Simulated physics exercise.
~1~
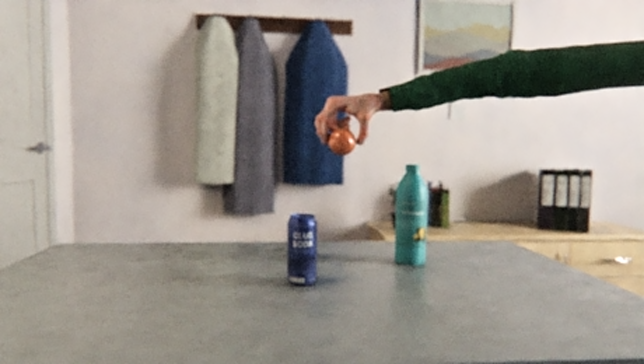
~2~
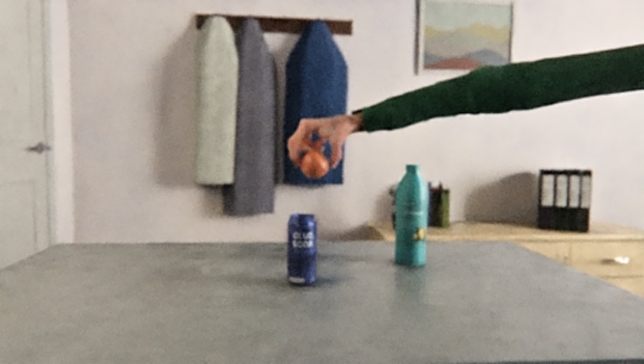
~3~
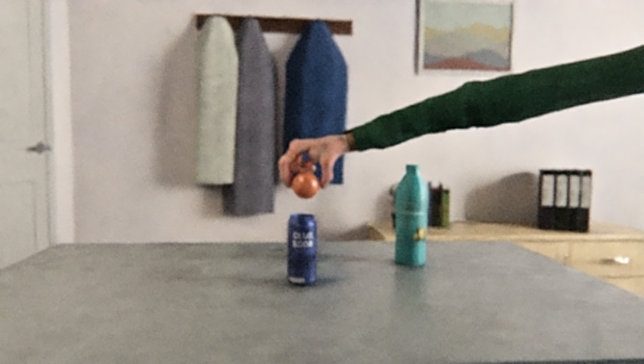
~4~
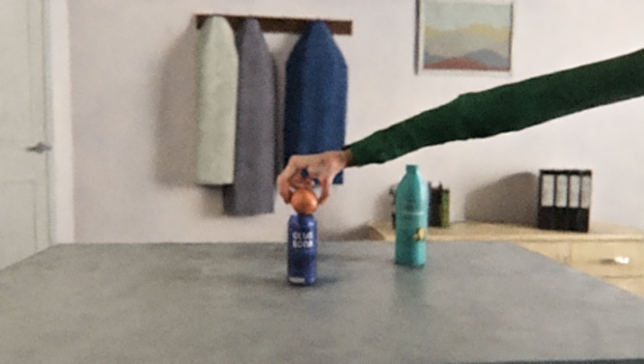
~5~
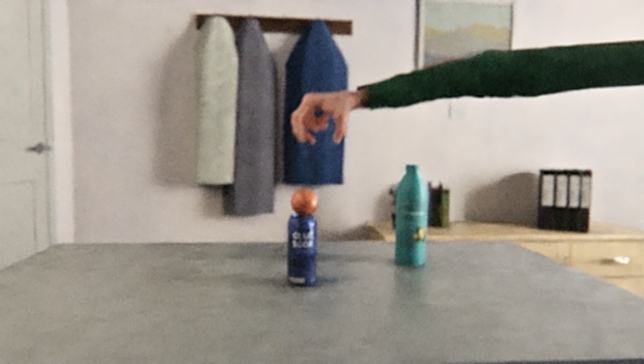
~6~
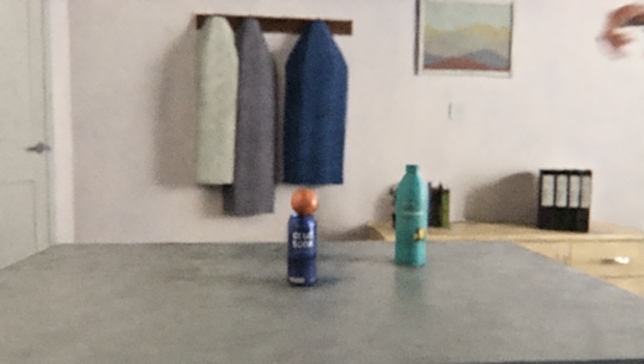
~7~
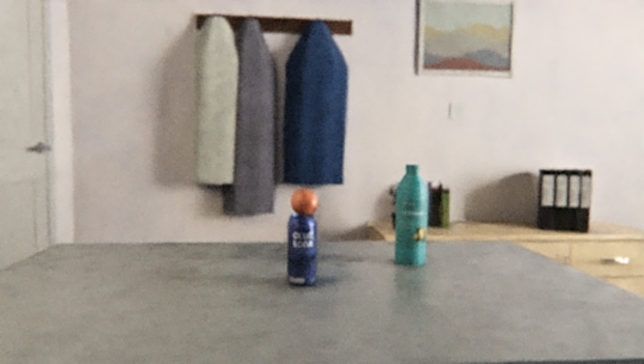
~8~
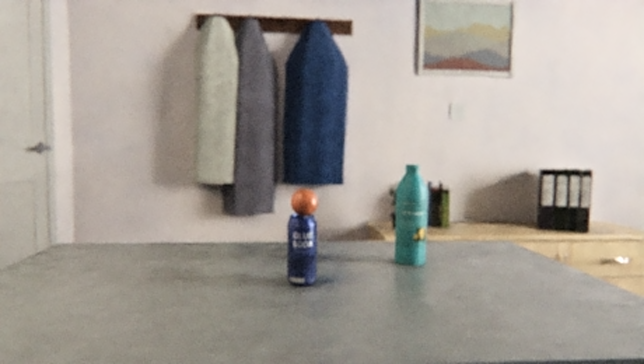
The footage shows a hand in a green sleeve moving an orange tomato left and down onto a blue can on a grey table, beside a turquoise bottle. The hand lets go and withdraws to the right, and the tomato stays balanced on the can.
